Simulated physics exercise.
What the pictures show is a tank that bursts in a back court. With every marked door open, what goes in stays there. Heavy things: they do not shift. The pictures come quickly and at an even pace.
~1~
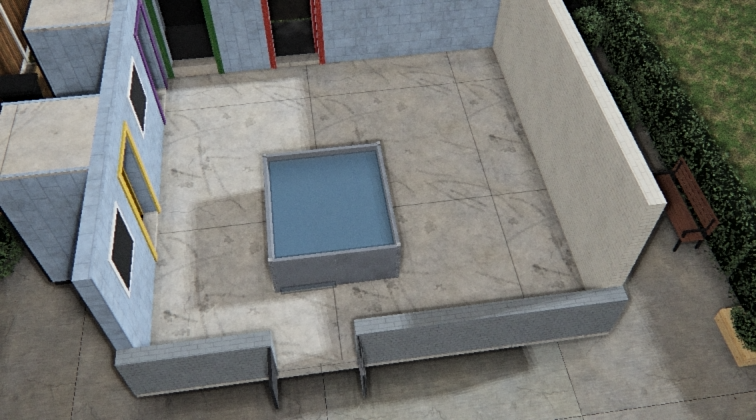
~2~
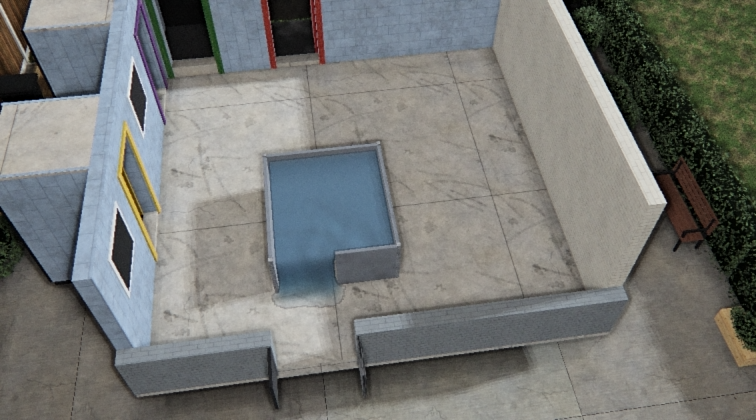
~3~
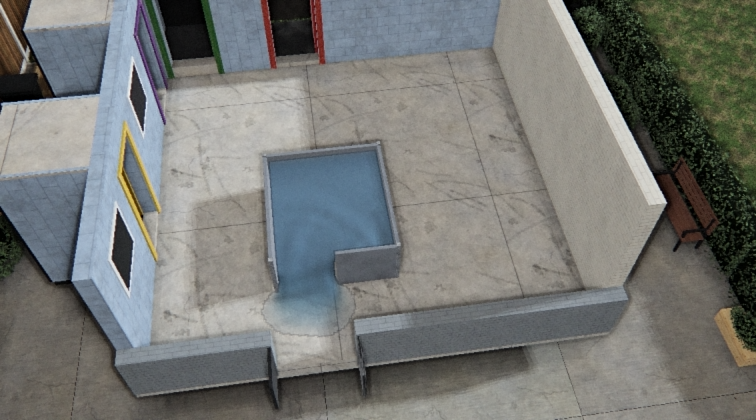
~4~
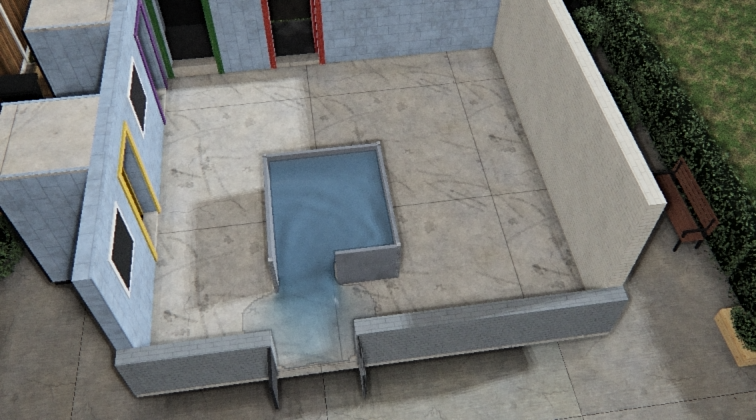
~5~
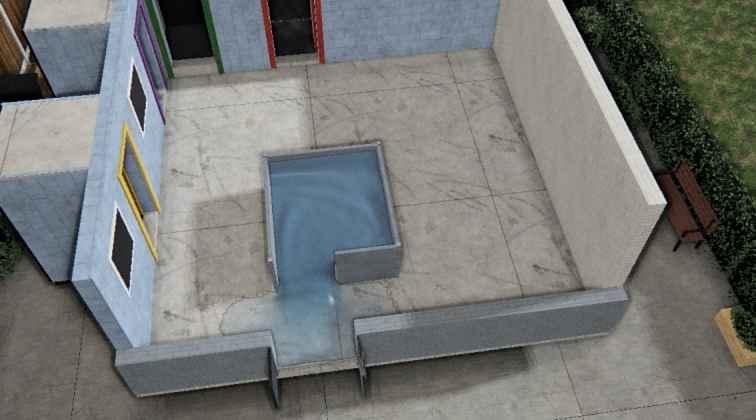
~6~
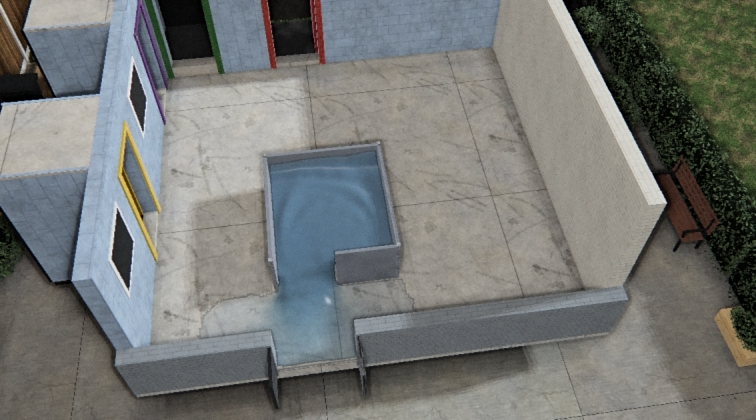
A square tank in a walled court opens at its front and water pours out across the paving.
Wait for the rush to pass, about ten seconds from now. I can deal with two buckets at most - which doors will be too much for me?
Red door: No more than two buckets, yellow door: No more than two buckets, green door: No more than two buckets, purple door: No more than two buckets.
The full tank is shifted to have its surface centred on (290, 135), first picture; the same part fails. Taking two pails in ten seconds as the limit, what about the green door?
Green falls short.
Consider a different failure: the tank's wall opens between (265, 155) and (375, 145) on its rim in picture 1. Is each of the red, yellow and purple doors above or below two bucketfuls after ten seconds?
The red one exceeds the limit; the yellow one falls short; the purple one exceeds the limit.
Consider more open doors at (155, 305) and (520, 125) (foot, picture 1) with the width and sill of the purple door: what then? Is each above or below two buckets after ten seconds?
Well, the earlier one is above the limit, while the later one is below the limit.
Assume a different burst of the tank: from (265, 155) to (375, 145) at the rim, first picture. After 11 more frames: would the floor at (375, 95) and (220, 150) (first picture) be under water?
Note: Point one inundated; point two inundated.
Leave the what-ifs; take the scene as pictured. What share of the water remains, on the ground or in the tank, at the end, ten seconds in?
44 %.
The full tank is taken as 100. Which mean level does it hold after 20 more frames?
That comes to some 42 per cent.
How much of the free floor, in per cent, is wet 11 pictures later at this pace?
About 20 per cent.
A moment on, water covers 10 % of the floor; the red door not reached, the yellow door not reached, the green door not reached, the purple door not reached.
Next, water covers 20 % of the floor; the red door not reached, the yellow door wet at the sill, nothing in, the green door not reached, the purple door not reached.
Then, water covers 35 % of the floor; the red door not reached, the yellow door wet at the sill, nothing in, the green door not reached, the purple door not reached.
Later, water covers 50 % of the floor; the red door wet at the sill, nothing in, the yellow door wet at the sill, nothing in, the green door wet at the sill, nothing in, the purple door wet at the sill, nothing in.
In the end, water covers 65 % of the floor; the red door wet at the sill, nothing in, the yellow door wet at the sill, nothing in, the green door wet at the sill, nothing in, the purple door under two buckets in.
